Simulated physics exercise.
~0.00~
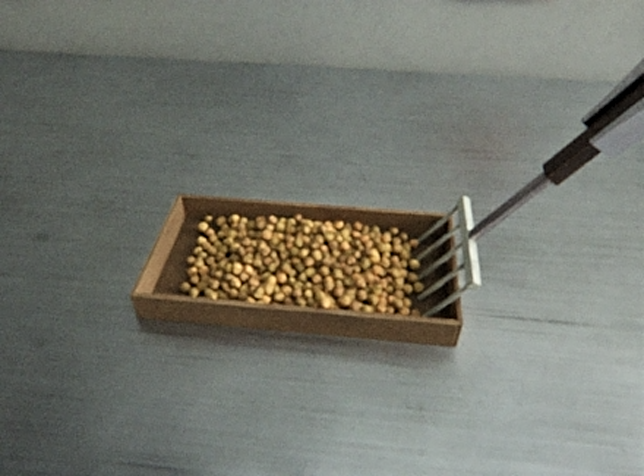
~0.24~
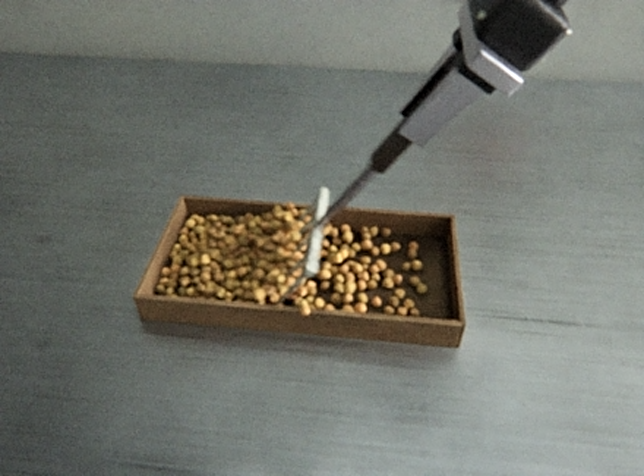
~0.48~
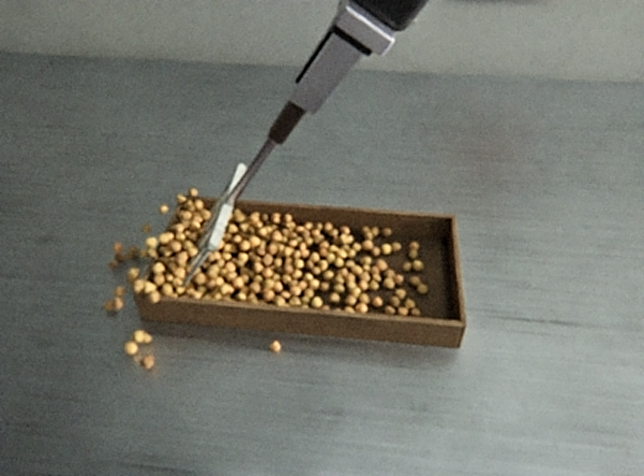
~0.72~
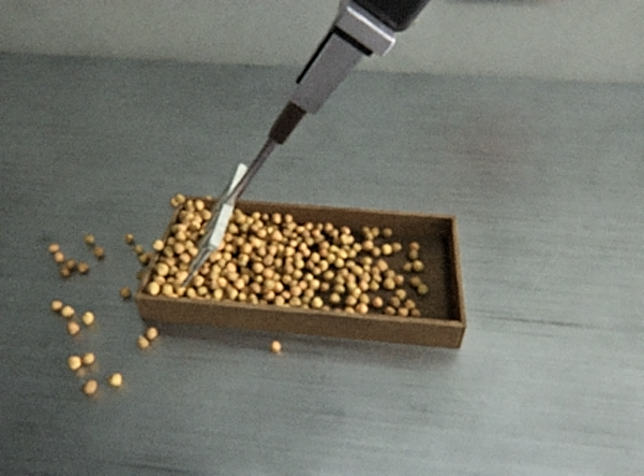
A fork with pale metal prongs, held by a dark and silver robot arm, stands at the right end of a shallow brown wooden tray on a grey table, seen from above at an angle. The tray is filled with small golden-tan dried chickpeas. The fork sweeps left through them, piling them up ahead of it while others slip behind. Near the left end it pushes some over the rim, and they drop onto the table. The fork stops there, and the spilled chickpeas scatter to the left and front, while most remain in the tray, its right end partly bare.
